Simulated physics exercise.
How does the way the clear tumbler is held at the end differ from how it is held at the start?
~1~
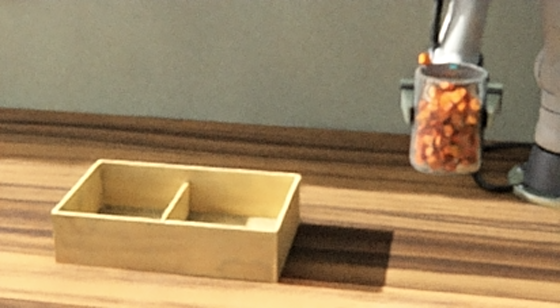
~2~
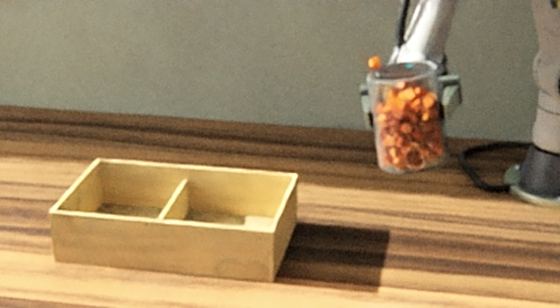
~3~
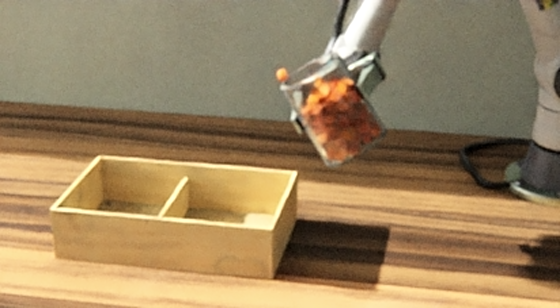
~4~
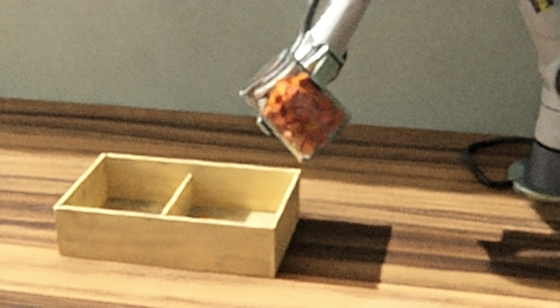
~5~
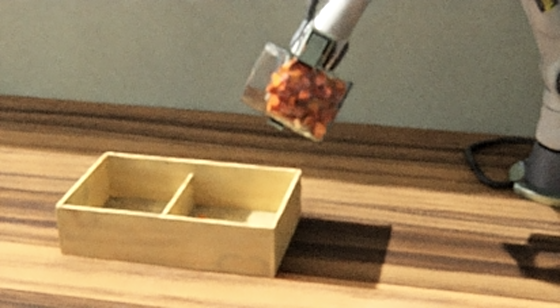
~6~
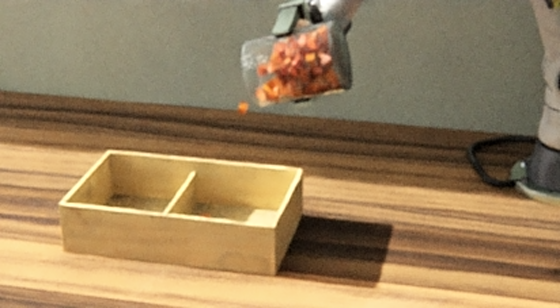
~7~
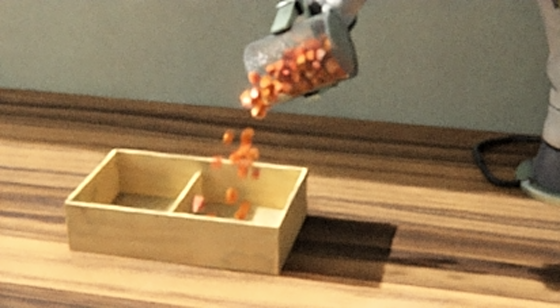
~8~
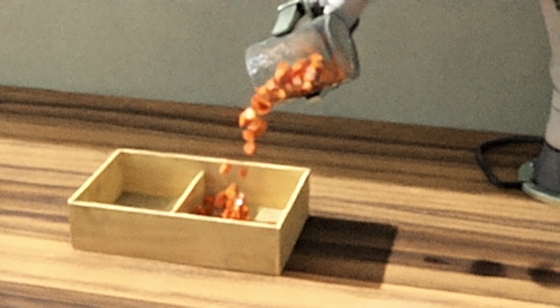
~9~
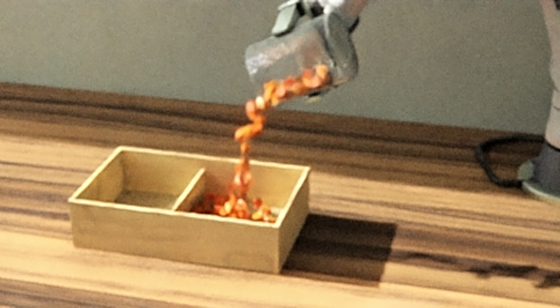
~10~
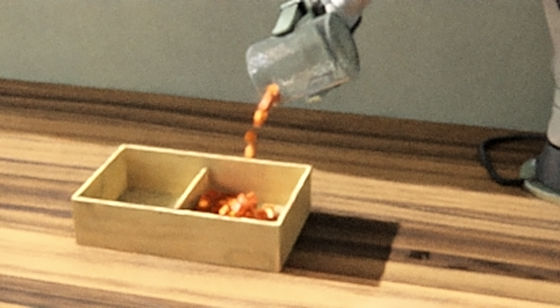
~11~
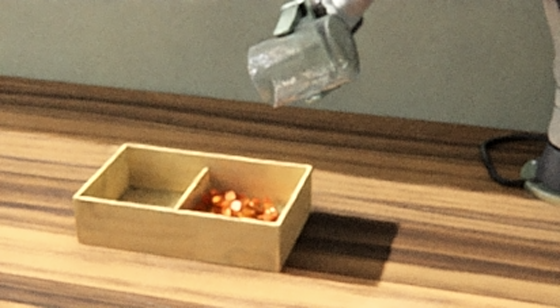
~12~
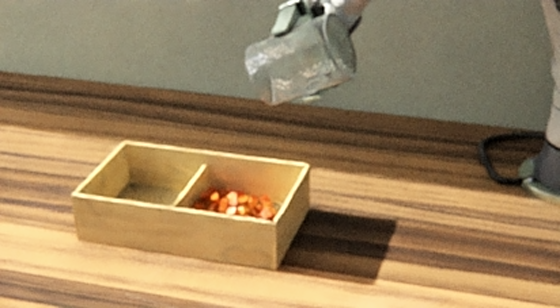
At the start the tumbler is held upright, while at the end the arm holds it tipped over on its side.
